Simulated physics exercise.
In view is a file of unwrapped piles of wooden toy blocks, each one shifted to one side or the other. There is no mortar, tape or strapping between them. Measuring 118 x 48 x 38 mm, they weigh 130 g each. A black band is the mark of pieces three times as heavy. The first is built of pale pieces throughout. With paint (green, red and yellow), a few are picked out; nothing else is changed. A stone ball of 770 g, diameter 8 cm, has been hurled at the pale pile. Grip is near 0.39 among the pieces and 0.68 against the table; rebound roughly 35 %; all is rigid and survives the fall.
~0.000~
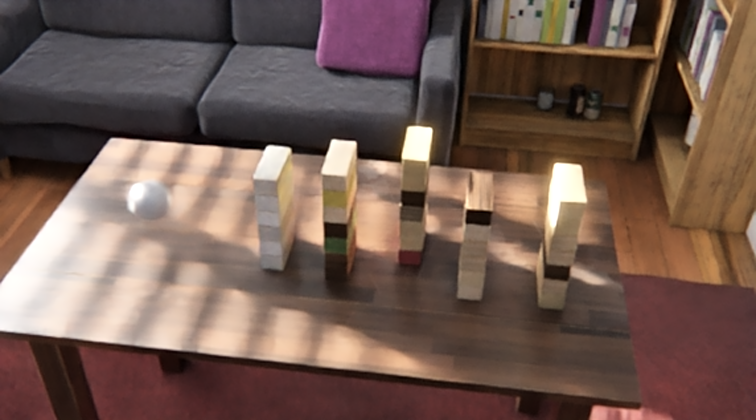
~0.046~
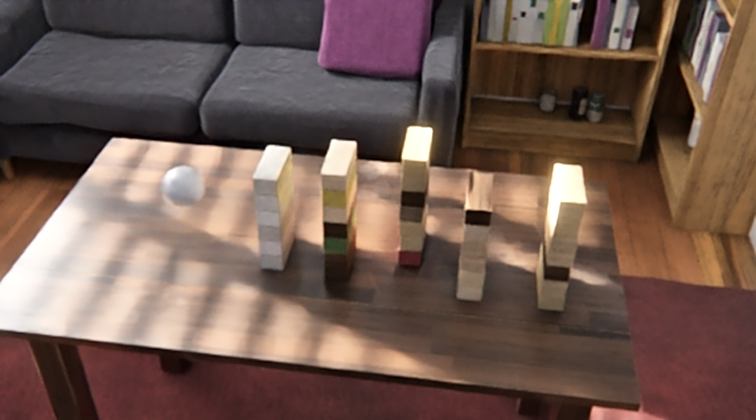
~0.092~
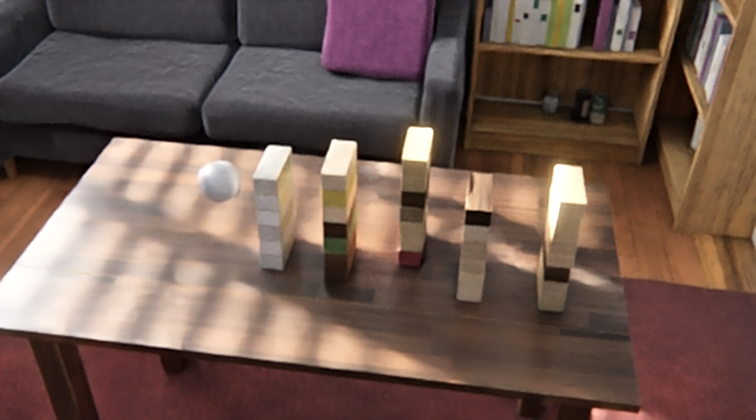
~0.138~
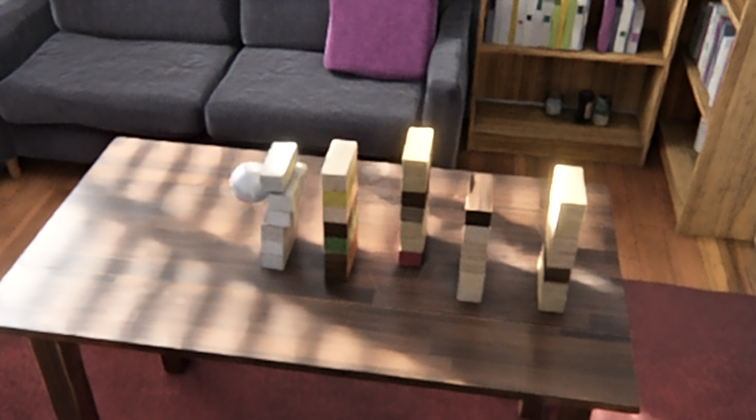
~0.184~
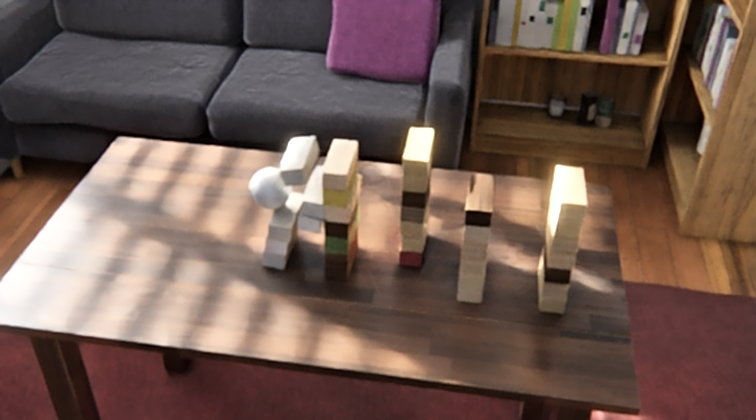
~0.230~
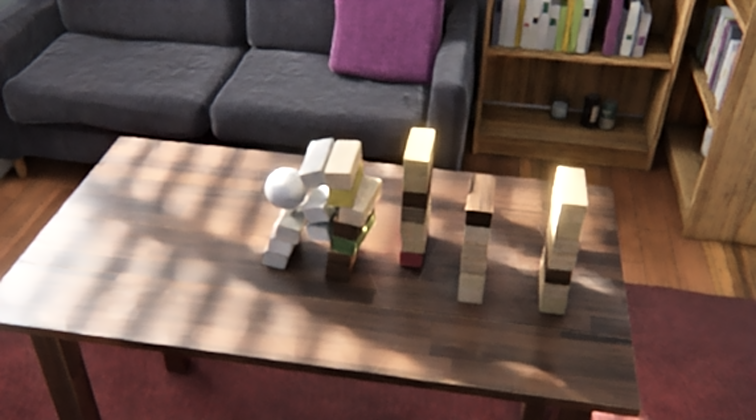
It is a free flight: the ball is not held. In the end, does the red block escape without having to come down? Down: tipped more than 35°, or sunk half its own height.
Yes.
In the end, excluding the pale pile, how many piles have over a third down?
Summing them, I get 4 in all.
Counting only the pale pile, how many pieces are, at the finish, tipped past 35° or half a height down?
Count: 5 pale pieces.
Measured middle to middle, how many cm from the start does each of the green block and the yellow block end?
So green shifts 12 cm, while yellow shifts 20 cm.
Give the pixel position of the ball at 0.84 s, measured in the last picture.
Pixel position: Around (329, 202).
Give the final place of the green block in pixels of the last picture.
About (394, 258).
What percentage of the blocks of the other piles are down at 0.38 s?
By then 20 %.
After 0.38 s, 3 of the pale pile down; 6 of the 27 other blocks down; red block unmoved; yellow block on its side.
After 0.84 s, 5 of the pale pile down; 12 of the 27 other blocks down; red block 5 mm from its place; yellow block on its side.
After 1.30 s, 5 of the pale pile down; 23 of the 27 other blocks down; red block 5 mm from its place; yellow block on its side.
After 1.88 s, 5 of the pale pile down; 23 of the 27 other blocks down; red block 5 mm from its place; yellow block 58° from how it stood, 13 cm lower.
In the end (2.4 s), 5 of the pale pile down; 23 of the 27 other blocks down; red block 5 mm from its place; yellow block 53° from how it stood, 14 cm lower; green block 42° from how it stood, 52 mm lower. From the last view, middles, red block near (417, 243), yellow block near (407, 261).
